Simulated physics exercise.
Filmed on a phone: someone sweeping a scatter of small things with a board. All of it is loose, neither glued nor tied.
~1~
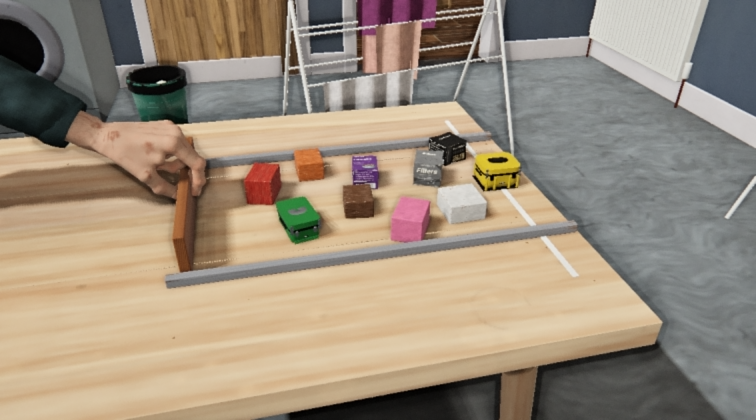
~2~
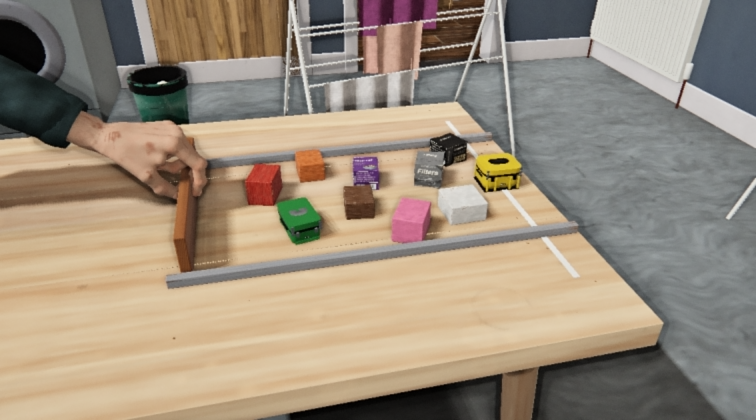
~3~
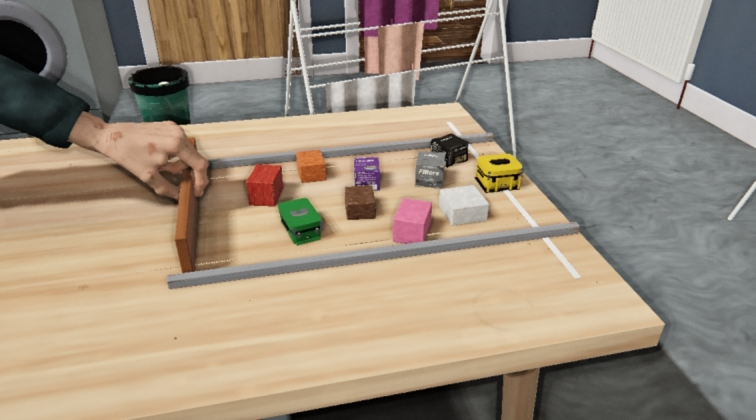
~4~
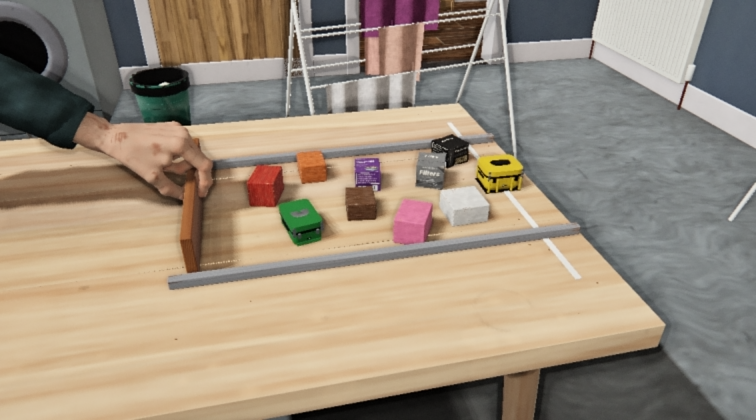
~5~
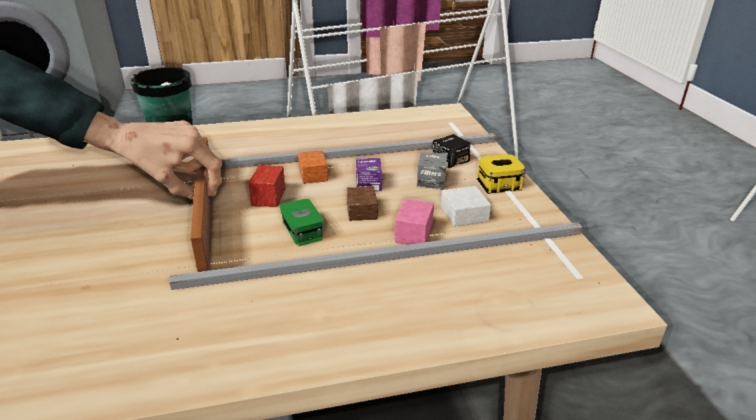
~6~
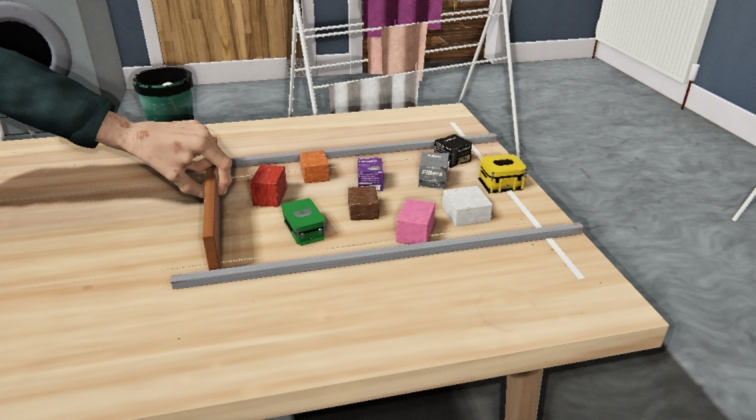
A hand slides a brown board slightly right across a wooden table toward scattered colourful blocks.
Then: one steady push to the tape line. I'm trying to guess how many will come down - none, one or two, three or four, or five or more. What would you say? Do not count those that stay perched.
Most likely a good five or more will slide off.
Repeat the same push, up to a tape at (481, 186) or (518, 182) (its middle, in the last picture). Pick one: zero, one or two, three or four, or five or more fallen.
One after another: 1 or 2; more than four.
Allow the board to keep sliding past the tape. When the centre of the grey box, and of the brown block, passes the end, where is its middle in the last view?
(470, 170) and (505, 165), more or less.
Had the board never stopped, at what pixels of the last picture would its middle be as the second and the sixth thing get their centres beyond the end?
The middle is at about (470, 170), later at about (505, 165).
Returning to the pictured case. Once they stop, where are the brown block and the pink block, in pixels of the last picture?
The brown block ends at (535, 175) and the pink block at (557, 212).
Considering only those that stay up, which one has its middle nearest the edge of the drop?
Brown block.
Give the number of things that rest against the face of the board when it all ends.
It's 4 of them.
Soon after, none off yet; yellow case at rest near (502, 173); black box at rest near (453, 151); white block at rest near (467, 205).
After that, none off yet; yellow case displaced a little near (514, 173); black box moving near (458, 149); white block displaced about its own width near (491, 198).
In the end, the number that fall off is five or more; gone, purple box, grey box, white block, black box and yellow case.
